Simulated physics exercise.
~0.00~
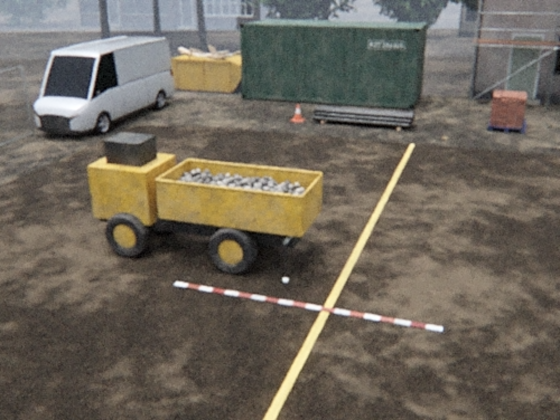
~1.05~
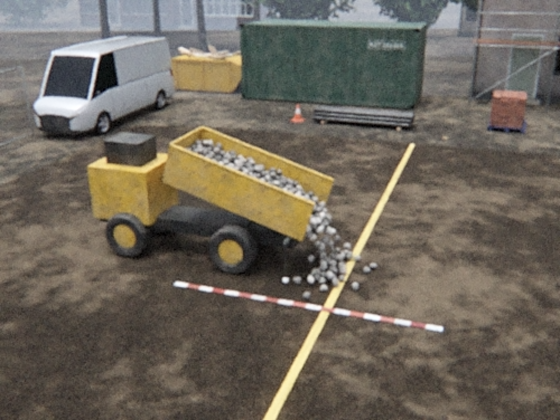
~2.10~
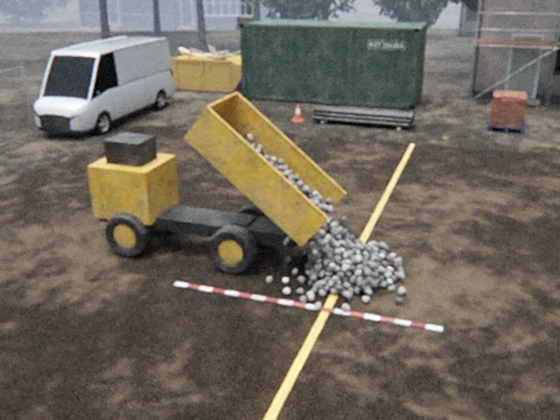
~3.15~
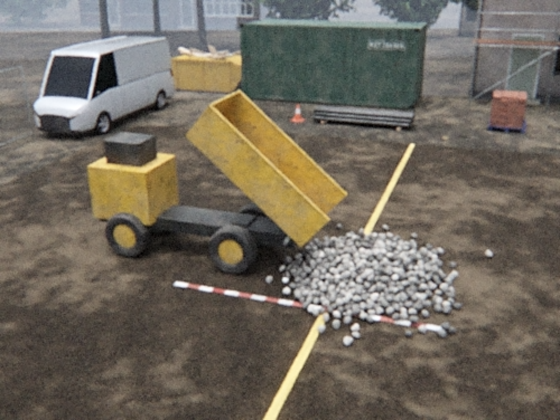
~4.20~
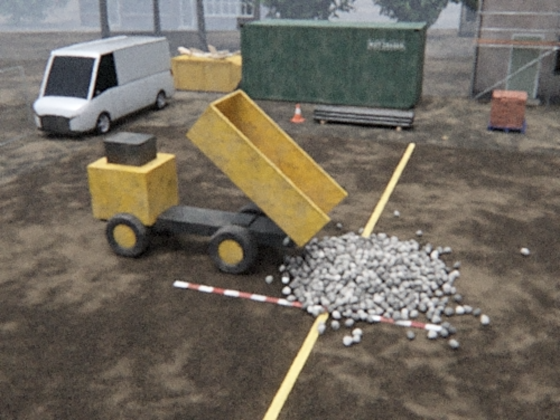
A yellow tipper truck loaded with round grey and white stones stands on a muddy yard, seen from above and to the side, its open body pointing right. Behind it are a white van at left, a green container, an orange cone and a brick-coloured stack at right, while a red-and-white staff and a yellow line lie on the ground. The body tilts up, and stones begin spilling from its lower right end. It rises more steeply, and the stones pour into a growing heap across the line. The body empties and stays raised, leaving a broad pile mostly beyond the line, covering part of the staff, with a few strays farther right.
